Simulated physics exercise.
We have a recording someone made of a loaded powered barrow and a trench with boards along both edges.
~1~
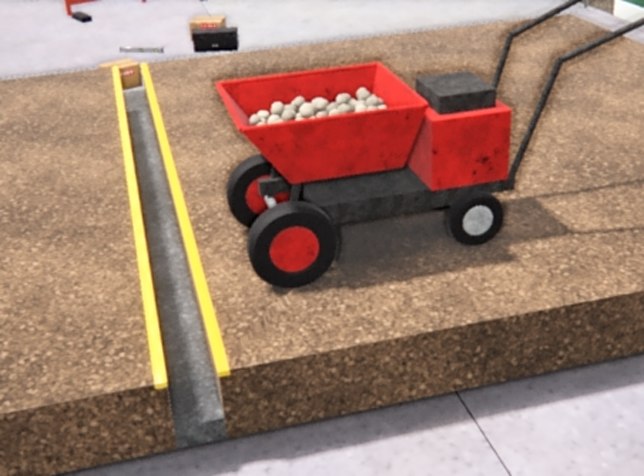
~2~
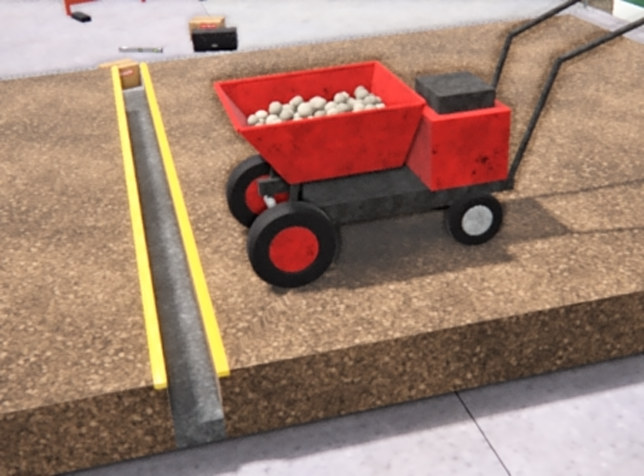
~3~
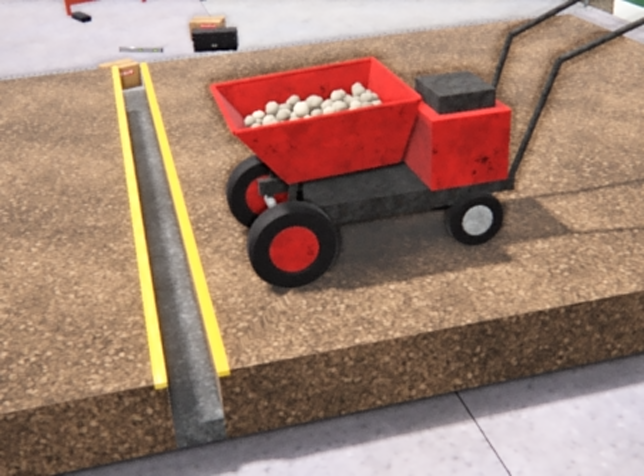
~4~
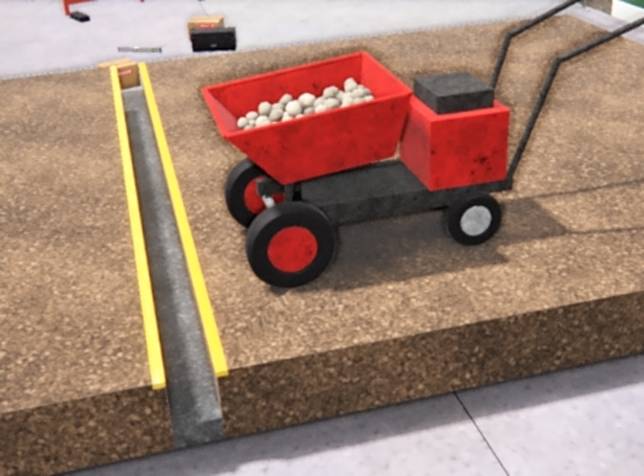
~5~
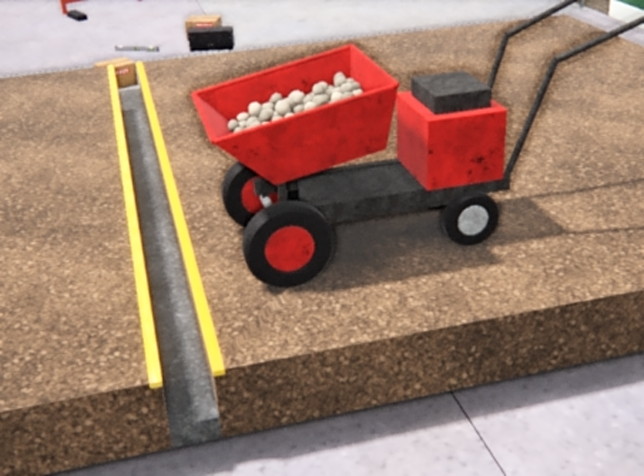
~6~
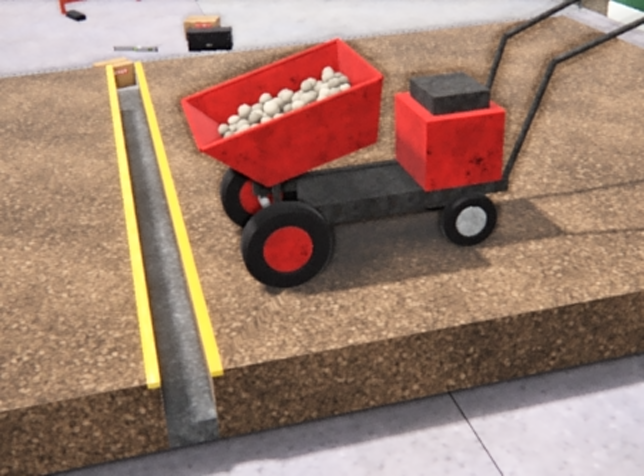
To begin with, a red powered barrow loaded with pale, rounded pebbles stands on brown ground, its skip level, to the right of a narrow trench edged with yellow boards. The skip then tilts gradually toward the trench, its left lip lowering and its rear lifting away from the chassis.
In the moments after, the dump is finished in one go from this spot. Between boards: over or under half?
Not the bulk.
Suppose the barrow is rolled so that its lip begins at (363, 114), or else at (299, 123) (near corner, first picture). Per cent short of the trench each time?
About 60 % and 10 %.
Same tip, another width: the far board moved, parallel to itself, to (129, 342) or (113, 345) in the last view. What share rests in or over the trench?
You'd get 50 % in the first case and 70 % in the second.
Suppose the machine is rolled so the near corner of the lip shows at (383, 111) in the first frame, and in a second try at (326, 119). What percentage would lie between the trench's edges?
About 10 per cent, then about 60 per cent.
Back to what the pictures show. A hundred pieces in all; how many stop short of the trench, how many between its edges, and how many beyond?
I'd say about 0 per cent short, about 10 between and about 75 beyond.
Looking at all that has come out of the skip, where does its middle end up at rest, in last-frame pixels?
The centre ends up roughly at (108, 275).
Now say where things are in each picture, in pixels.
In the first picture, lip of the skip at (242, 130), level; top of the load at (334, 118), river pebbles; first edge of the trench at (213, 329); far edge at (154, 339), the trench under half as wide as the skip, and about as deep as wide.
In the second picture, lip of the skip at (240, 131), level; top of the load at (343, 111).
In the third picture, lip of the skip at (235, 133), tipped barely; top of the load at (340, 109).
In the fourth picture, lip of the skip at (226, 137), tipped a little; top of the load at (340, 113).
In the fifth picture, lip of the skip at (214, 142), tipped a little; top of the load at (338, 99).
In the sixth picture, lip of the skip at (202, 150), tipped clearly; top of the load at (336, 104); first edge of the trench at (206, 328); far edge at (147, 339).
Soon after the last picture, skip tipped steeply; all in the skip.
A little later, skip tipped right over; nearly all in the skip; a stray few beyond it.
Later still, skip tipped right over; about a third in the skip; a stray few in or heaped over the trench; about two thirds beyond it.
By the end, skip tipped right over; a small part in the skip; a small part in or heaped over the trench; most beyond it.
